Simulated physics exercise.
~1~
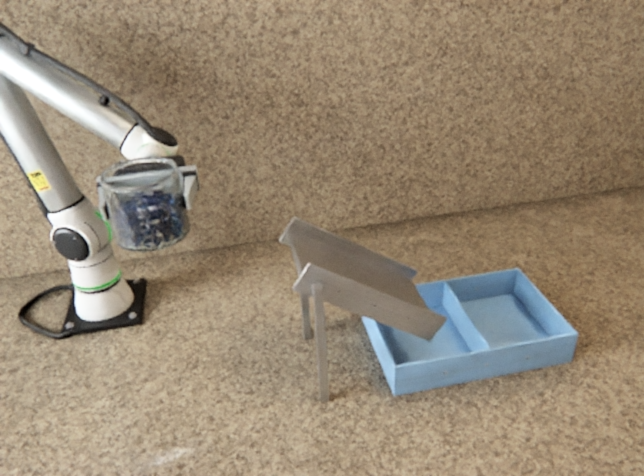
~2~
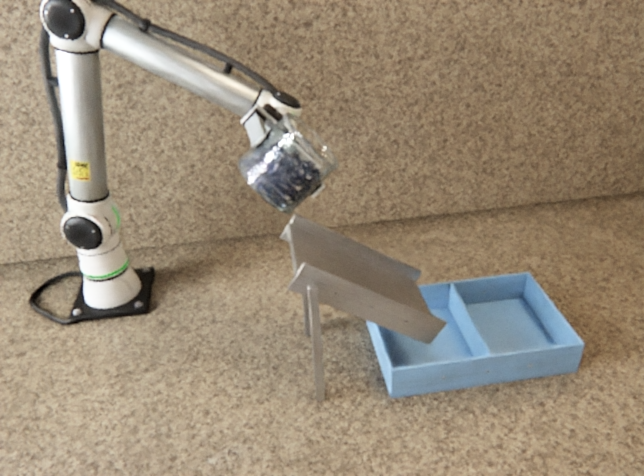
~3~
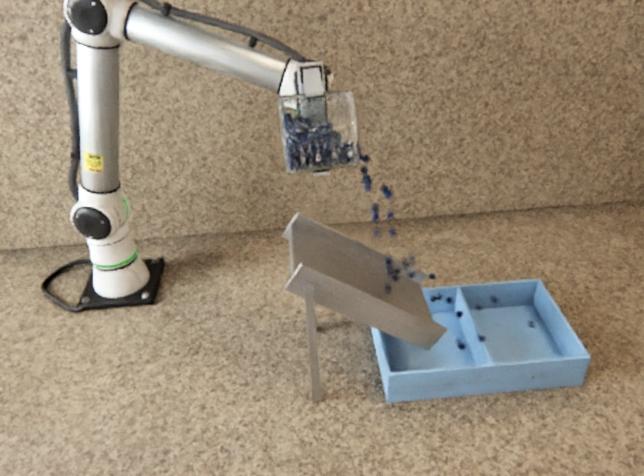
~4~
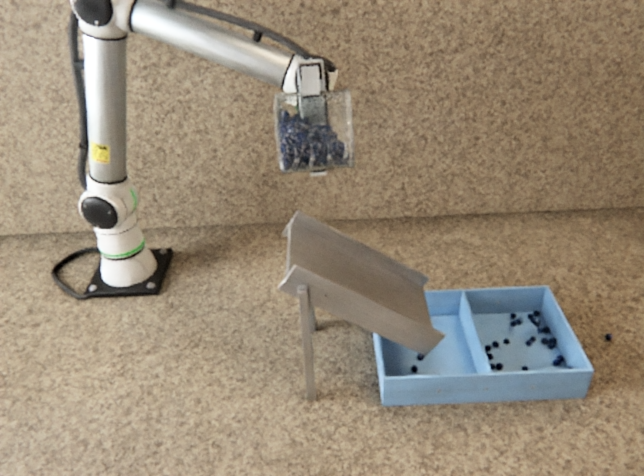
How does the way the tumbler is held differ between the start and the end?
At the start the arm holds the tumbler upright, and by the end it holds it tipped over on its side.
A white and grey robot arm stands at the left of a speckled brown table top, seen from the side and slightly above, holding a clear tumbler of dark blue beads. A grey sloping chute on legs stands in the middle, leading down to a light blue box with two parts at the right. The arm carries the tumbler right and tips it towards the chute. Beads then spill out, falling onto the chute's lower end and into the box. Finally the tumbler lies on its side, still holding most beads, while more lie in the box's right part than its left and one rests outside.
